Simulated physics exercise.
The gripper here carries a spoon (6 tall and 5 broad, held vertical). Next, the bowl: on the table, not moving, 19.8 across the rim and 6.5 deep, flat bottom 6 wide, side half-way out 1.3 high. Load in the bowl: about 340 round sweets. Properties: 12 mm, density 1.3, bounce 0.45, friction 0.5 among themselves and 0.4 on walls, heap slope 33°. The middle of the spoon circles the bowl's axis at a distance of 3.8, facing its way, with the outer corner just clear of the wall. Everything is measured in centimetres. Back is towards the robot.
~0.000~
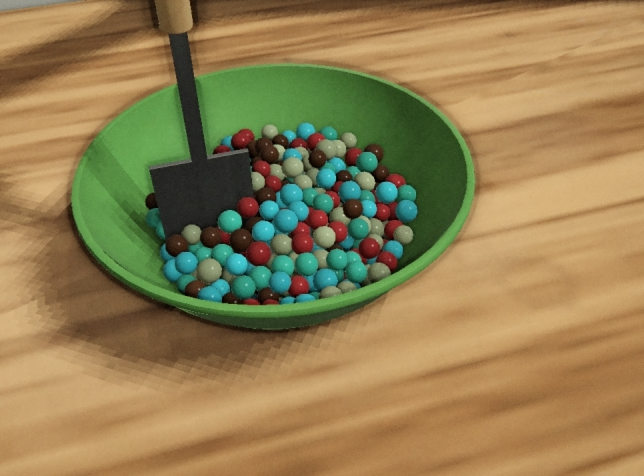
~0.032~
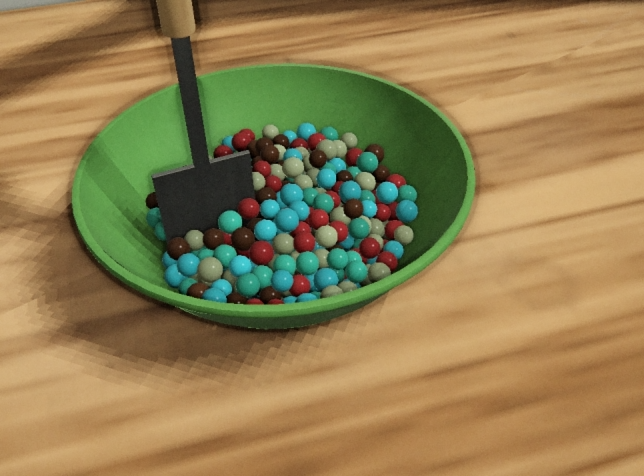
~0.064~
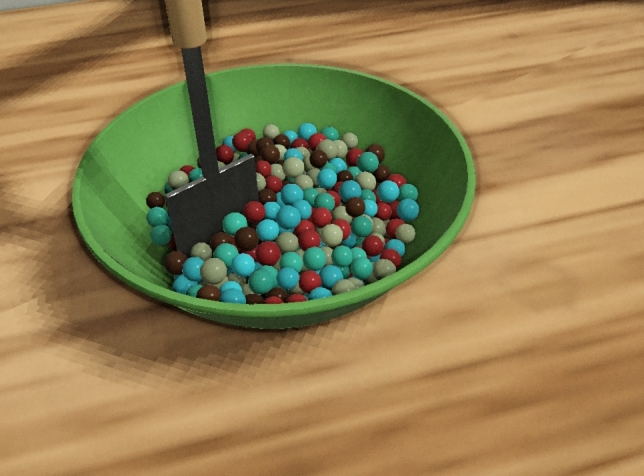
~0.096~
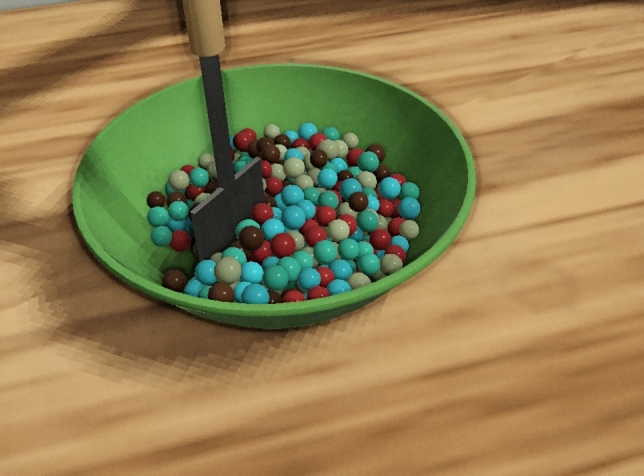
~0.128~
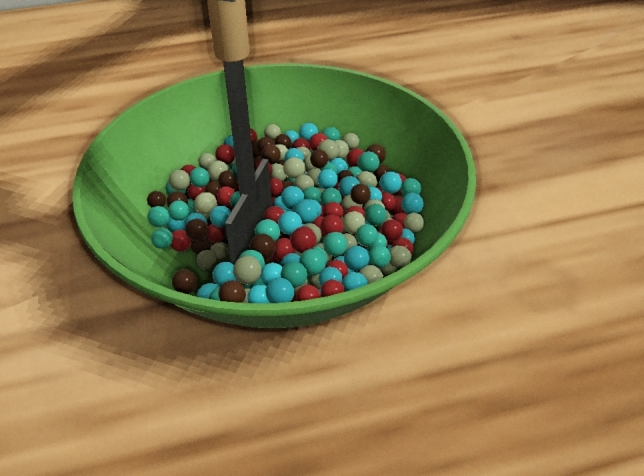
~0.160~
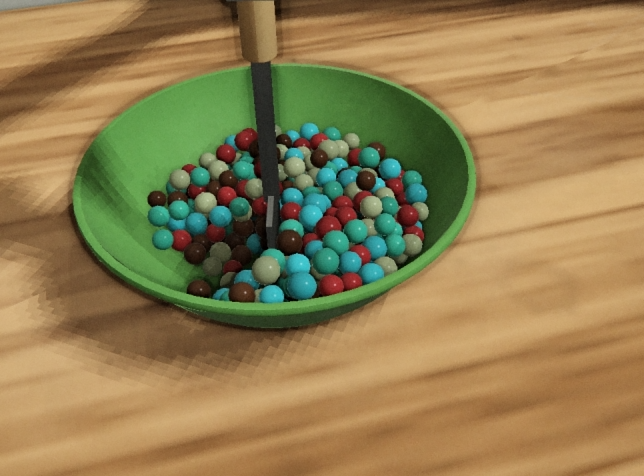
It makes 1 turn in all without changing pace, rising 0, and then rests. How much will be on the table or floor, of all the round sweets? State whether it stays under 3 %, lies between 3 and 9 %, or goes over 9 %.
It lies between 3 and 9 %.
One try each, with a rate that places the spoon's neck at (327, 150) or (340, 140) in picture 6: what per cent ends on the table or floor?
Some 25 and 35 per cent respectively.
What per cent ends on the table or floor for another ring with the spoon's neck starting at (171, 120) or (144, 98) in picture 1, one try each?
Near 15 and 5 in a hundred, one try each.
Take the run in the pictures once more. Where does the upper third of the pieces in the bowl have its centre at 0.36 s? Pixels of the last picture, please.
Roughly at (365, 125).
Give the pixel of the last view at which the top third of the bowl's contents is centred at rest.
The centre is near pixel (215, 246).
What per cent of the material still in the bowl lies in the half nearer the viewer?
It comes to near 60 percent.
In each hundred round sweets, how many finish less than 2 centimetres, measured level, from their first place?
About 5 percent.
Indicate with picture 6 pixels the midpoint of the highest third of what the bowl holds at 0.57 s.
In the last picture it sits around (190, 149).
By 0.36 s, 185° round, highest piece 9 above the table; 343 in the bowl, 1 on the table or floor, 1 in flight or on the tool.
By 0.57 s, 294° round, highest piece 8 above the table; 333 in the bowl, 9 on the table or floor, 3 in flight or on the tool.
By 0.87 s, 0° round, highest piece 7 above the table; 328 in the bowl, 17 on the table or floor.
By 1.57 s, 0° round, highest piece 7 above the table; 328 in the bowl, 17 on the table or floor.
Final count, 328 in the bowl, 17 on the table or floor. That is 5 % on the table or floor.
